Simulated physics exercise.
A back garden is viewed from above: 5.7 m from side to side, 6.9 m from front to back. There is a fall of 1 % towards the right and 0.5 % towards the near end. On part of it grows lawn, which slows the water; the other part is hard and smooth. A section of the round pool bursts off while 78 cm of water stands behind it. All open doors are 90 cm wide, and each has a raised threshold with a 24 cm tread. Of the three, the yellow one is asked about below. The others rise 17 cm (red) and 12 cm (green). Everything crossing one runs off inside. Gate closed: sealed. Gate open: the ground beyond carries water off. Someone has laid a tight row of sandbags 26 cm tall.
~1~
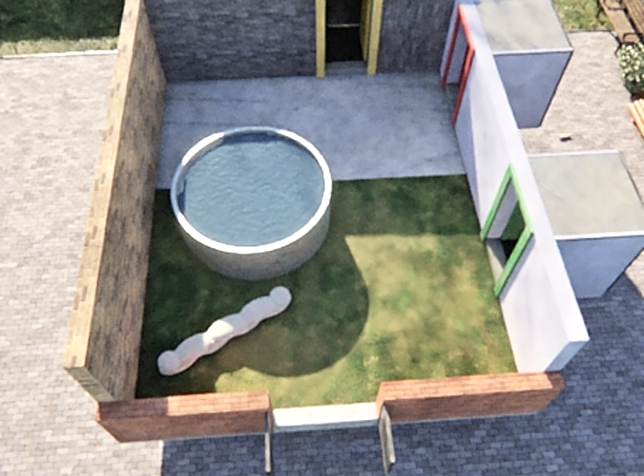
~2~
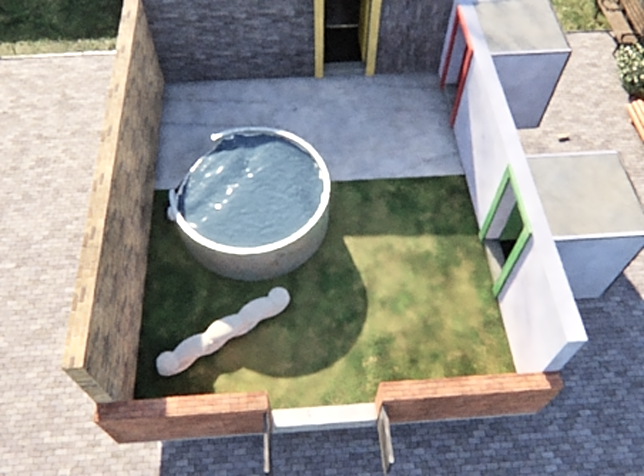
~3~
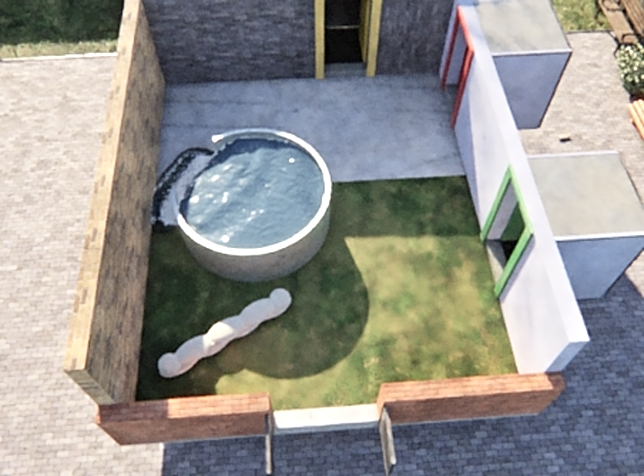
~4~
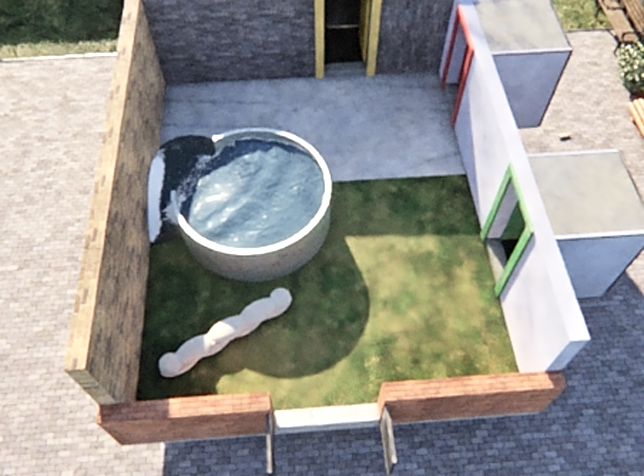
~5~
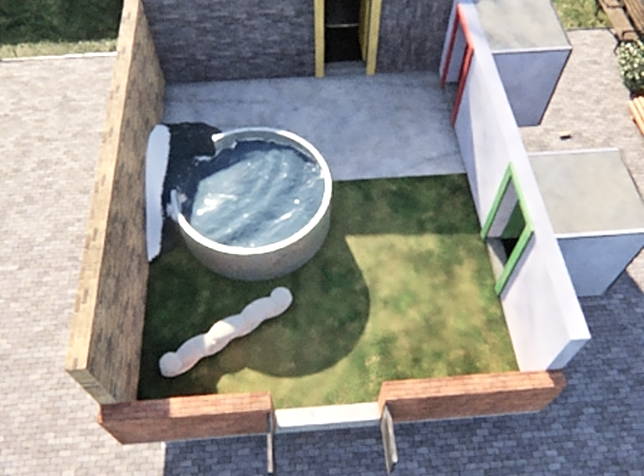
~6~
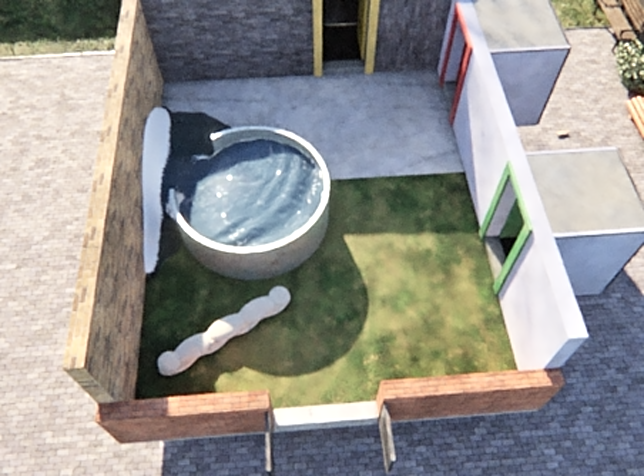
A round pool bursts open on its left side and water spreads to the brick wall.
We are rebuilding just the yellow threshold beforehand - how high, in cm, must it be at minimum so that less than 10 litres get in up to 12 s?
It needs to be about 5.5 cm high.
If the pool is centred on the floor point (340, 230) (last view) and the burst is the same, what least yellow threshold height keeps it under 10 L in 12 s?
7.5 cm or thereabouts.
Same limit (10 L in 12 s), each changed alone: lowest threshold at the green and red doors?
Some 10.0 cm for green, some 24 cm for red.
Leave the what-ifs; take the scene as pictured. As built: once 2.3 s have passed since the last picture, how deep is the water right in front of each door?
Reading in centimetres: Red = 21, yellow = 9, green = 0.
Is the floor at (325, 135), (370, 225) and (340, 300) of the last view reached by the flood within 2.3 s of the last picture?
Soaked; untouched; untouched.
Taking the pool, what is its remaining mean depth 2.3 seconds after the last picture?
It averages near 35 cm.
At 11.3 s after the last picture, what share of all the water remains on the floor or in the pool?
About 92 per cent.
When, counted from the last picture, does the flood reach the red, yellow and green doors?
Red at 2.2 s, yellow at 1.2 s and green at 3.8 s.
Then, 0.7 s after the last picture water covers 15 % of the floor, deepest (58 cm) near (155, 189); it has not reached the yellow door.
Then, 2.3 s after the last picture water covers 45 % of the floor, deepest (38 cm) near (163, 96); 9 cm at the yellow door, 0 litres in over its 14 cm threshold.
Then, 11.3 s after the last picture water covers 95 % of the floor, deepest (15 cm) near (493, 391); 5 cm at the yellow door, 0 litres in over its 14 cm threshold.
At the yellow door as built, the water peaked near 9 cm, 2.3 s after the last picture.
With a threshold of 5 cm, 14 litres would have come in within the 12 s; with 6.5 cm, 5 litres. So under 10 litres takes about 5.5 cm.
